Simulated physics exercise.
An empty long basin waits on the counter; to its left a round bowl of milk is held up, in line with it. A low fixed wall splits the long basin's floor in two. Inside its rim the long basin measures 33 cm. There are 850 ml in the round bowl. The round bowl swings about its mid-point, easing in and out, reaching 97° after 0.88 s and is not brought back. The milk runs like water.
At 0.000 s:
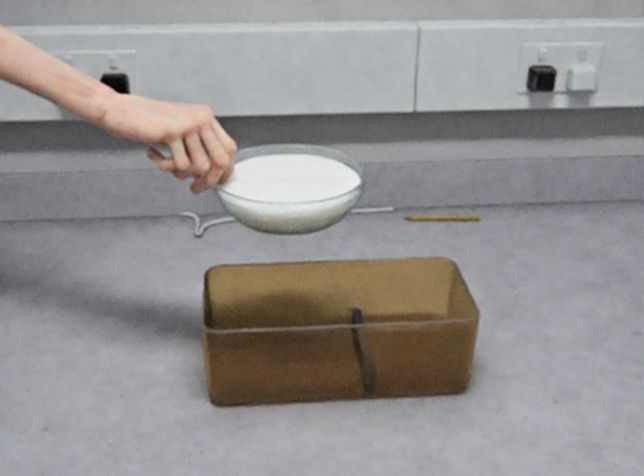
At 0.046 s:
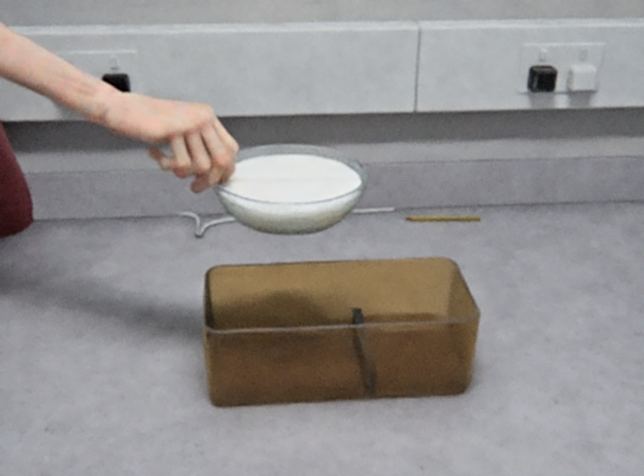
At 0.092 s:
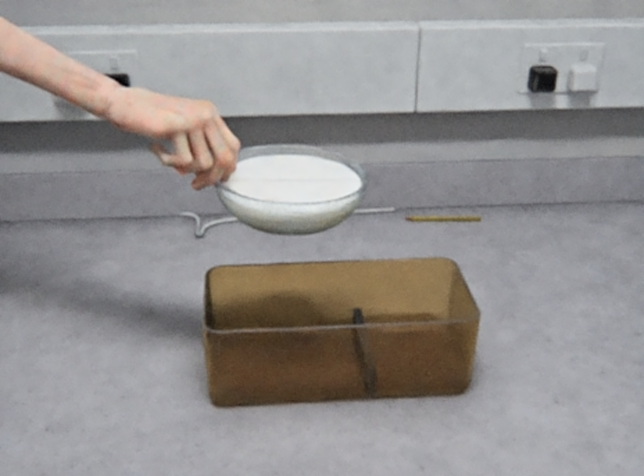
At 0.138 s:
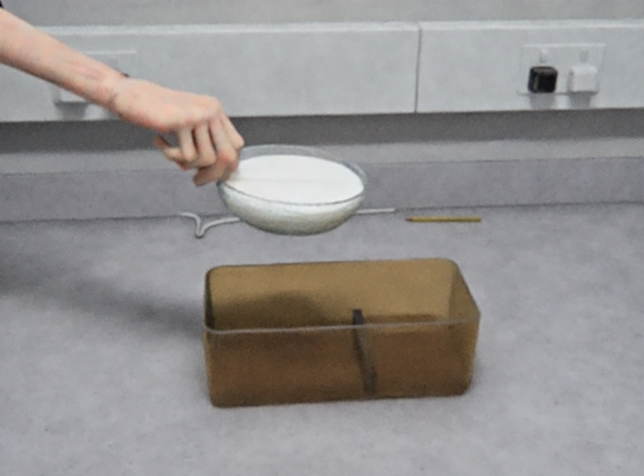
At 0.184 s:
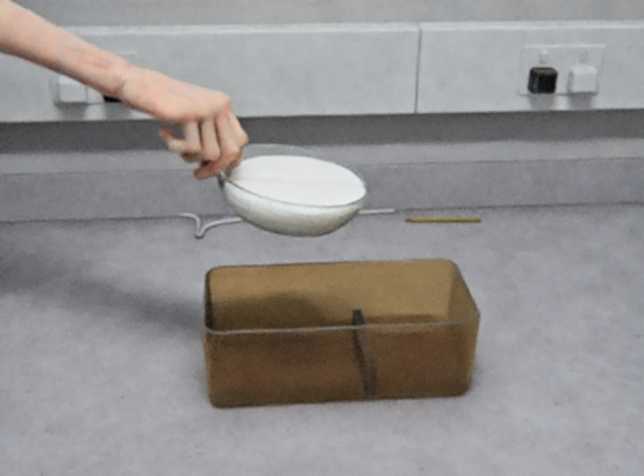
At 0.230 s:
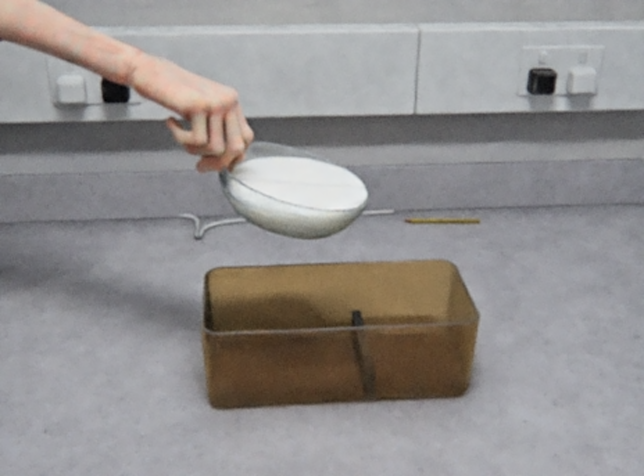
A hand held a glass bowl of milk above and behind a long, empty brown basin on a counter, then gradually tilted it to the right, the milk shifting toward the lower rim.
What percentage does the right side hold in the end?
Roughly 67 per cent is past the wall.
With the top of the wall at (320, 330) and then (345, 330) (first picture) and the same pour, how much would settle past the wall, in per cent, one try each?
In turn about 90 and 85 per cent.
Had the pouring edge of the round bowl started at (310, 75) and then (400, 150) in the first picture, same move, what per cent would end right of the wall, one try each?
In turn about 55 and 65 per cent.
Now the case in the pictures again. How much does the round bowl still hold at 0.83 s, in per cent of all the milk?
Near 0 in a hundred.
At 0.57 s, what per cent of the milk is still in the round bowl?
Some 20 per cent.
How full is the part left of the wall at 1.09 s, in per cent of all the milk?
About 28 per cent.
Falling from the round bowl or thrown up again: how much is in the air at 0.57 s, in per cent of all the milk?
Near 44 in a hundred.
After 0.57 s the tilt is 71° and 21 per cent is still to pour, 0 is left of the wall and 35 right of it.
After 0.83 s the tilt is 96° and 0 per cent is still to pour, 18 is left of the wall and 71 right of it.
After 1.09 s the tilt is 97° and 0 per cent is still to pour, 27 is left of the wall and 70 right of it.
After 1.38 s the tilt is 97° and 0 per cent is still to pour, 30 is left of the wall and 67 right of it.
In the end 30 per cent lies left of the wall, 67 right of it and 3 outside.
